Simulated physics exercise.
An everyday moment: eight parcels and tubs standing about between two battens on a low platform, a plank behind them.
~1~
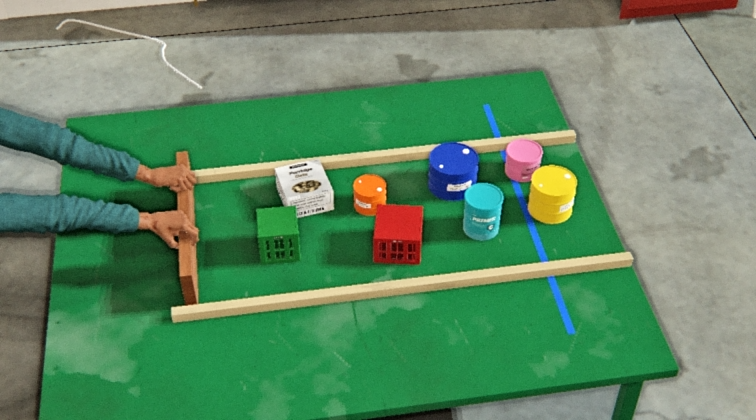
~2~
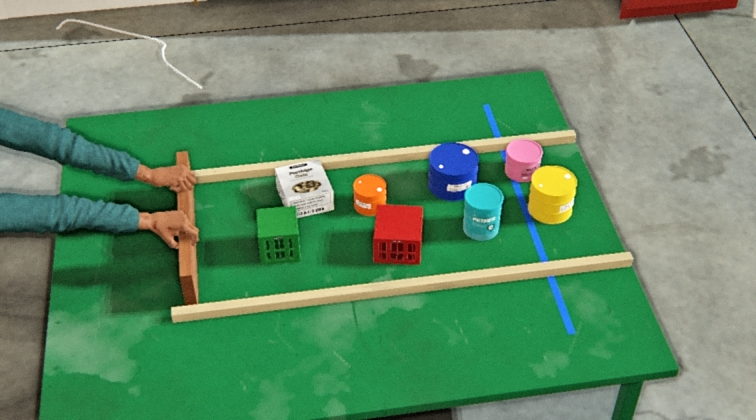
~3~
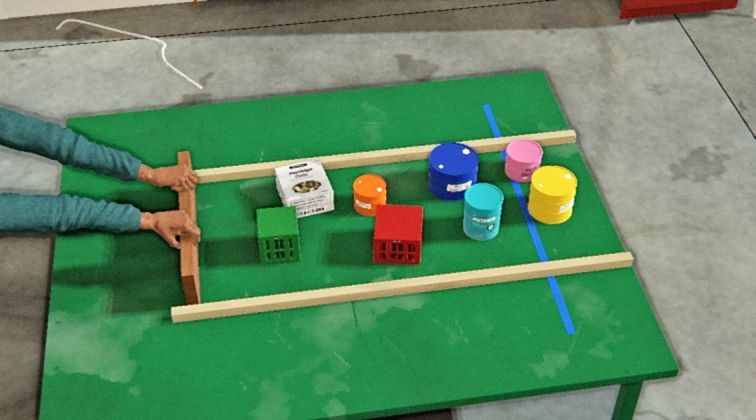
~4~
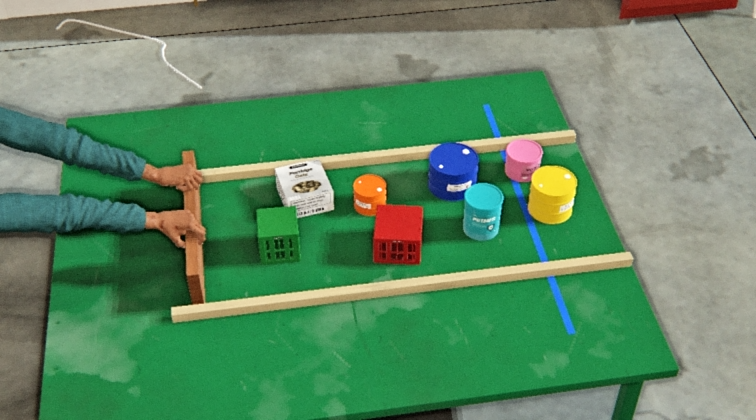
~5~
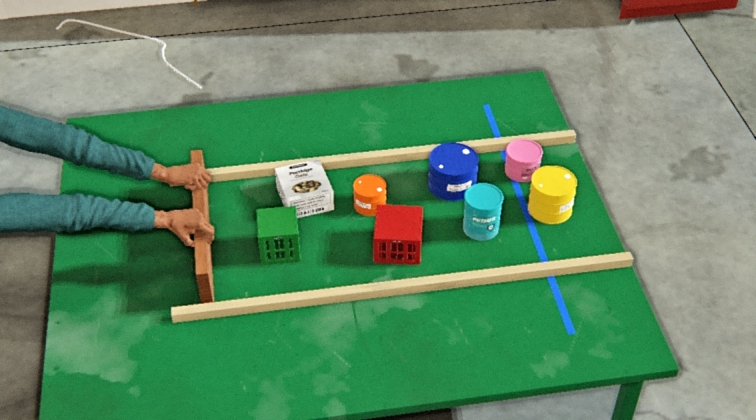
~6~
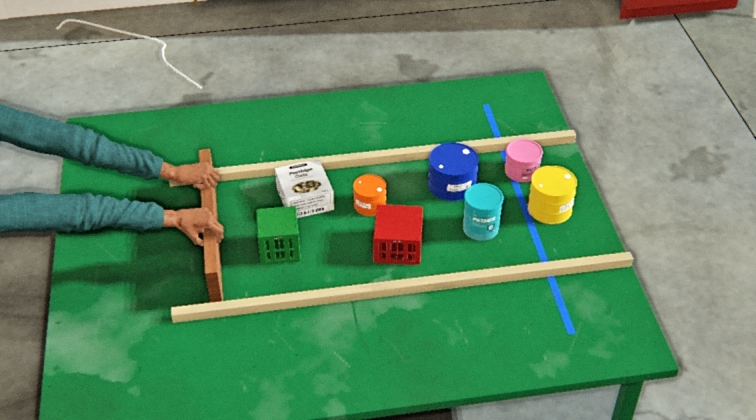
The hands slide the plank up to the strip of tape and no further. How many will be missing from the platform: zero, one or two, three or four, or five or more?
Here the number that fall off is three or four.
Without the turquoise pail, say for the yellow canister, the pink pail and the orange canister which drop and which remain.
The yellow canister falls; the pink pail goes over; the orange canister holds on.
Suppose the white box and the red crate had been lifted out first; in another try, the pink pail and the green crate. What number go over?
0 in the first case, 1 in the second.
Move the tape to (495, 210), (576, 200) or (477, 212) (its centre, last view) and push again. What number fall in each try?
In that order 1, 6 and 0.
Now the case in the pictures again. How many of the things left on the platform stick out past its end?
That would be 2.
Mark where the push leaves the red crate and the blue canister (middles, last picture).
Near (597, 223) and (580, 149).
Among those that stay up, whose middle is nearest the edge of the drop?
Foremost is the blue canister.
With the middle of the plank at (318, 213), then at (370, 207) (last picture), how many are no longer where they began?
3 and 5.
Soon after, none off yet; yellow canister at rest near (552, 195); pink pail at rest near (523, 161); turquoise pail at rest near (482, 212).
In the end, the number that fall off is three or four; gone, turquoise pail, pink pail and yellow canister.
